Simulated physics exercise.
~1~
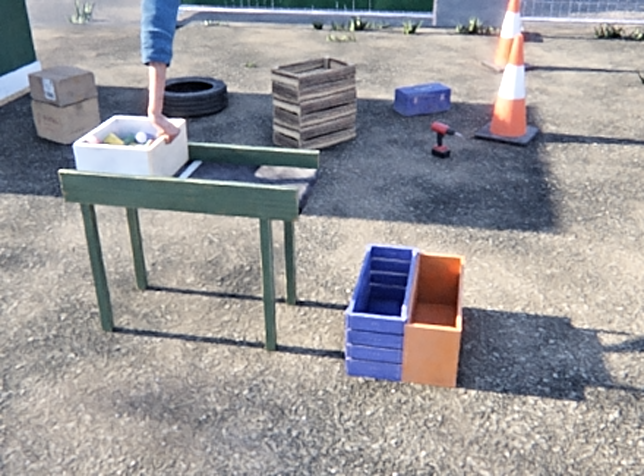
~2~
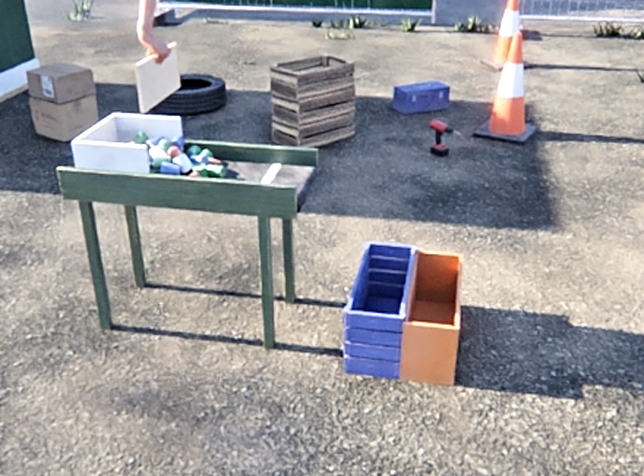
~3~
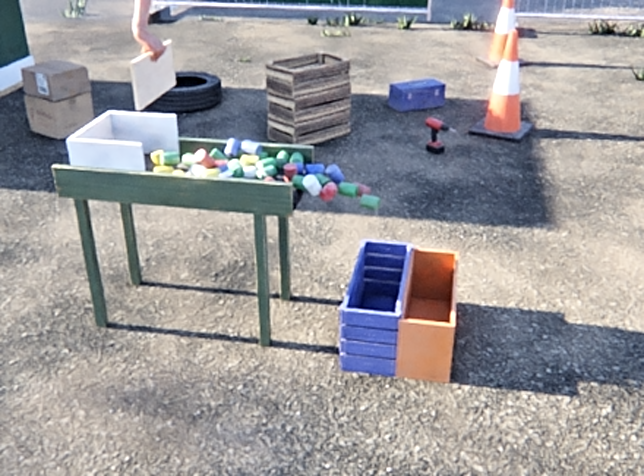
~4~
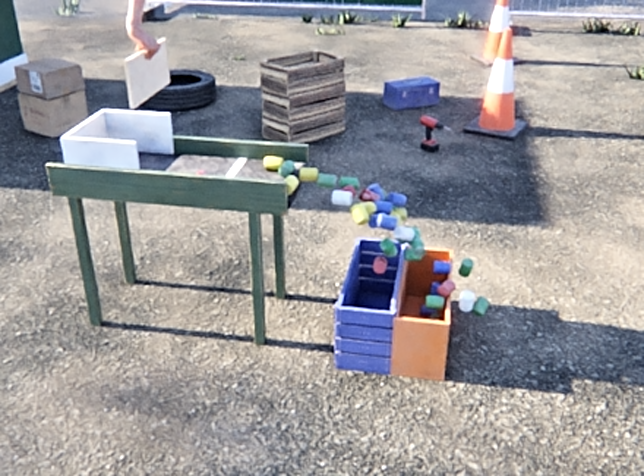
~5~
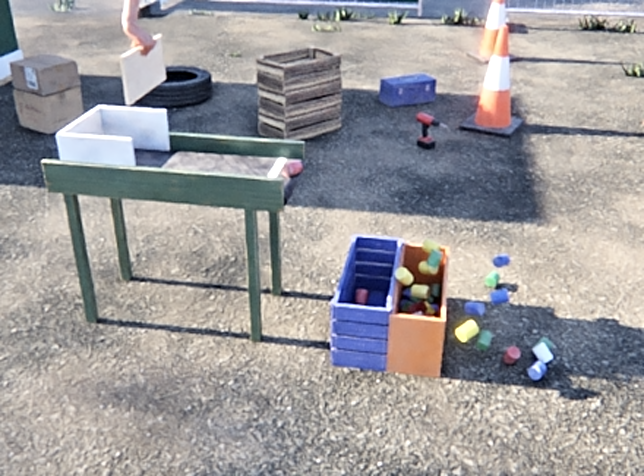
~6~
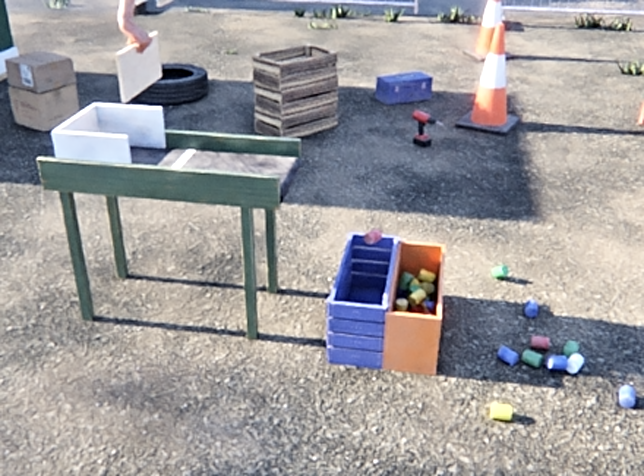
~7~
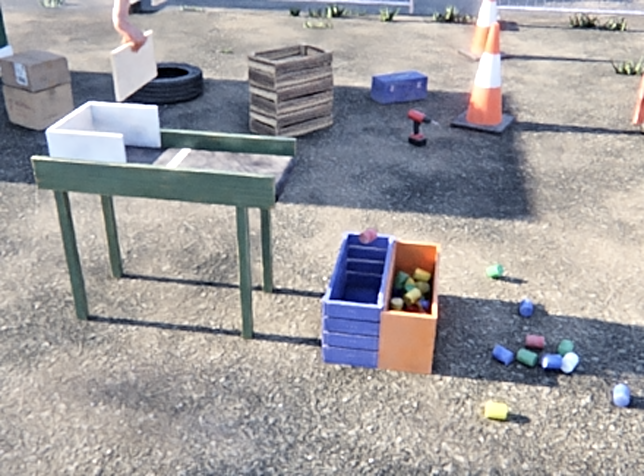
On a sunlit patch of asphalt, seen from slightly above, a green-legged table with a belt and a white pen stands at left, with a blue bin and an orange tub side by side at lower right. Boxes, a tire, a wooden crate, a drill and traffic cones sit behind. A hand lifts the pen's white gate, and colourful little jars spill out and ride rightward. They tumble off the end in a stream, many dropping into the orange tub while others fly past. Finally, most rest in the tub, several lie scattered on the ground beyond, and the belt is empty.
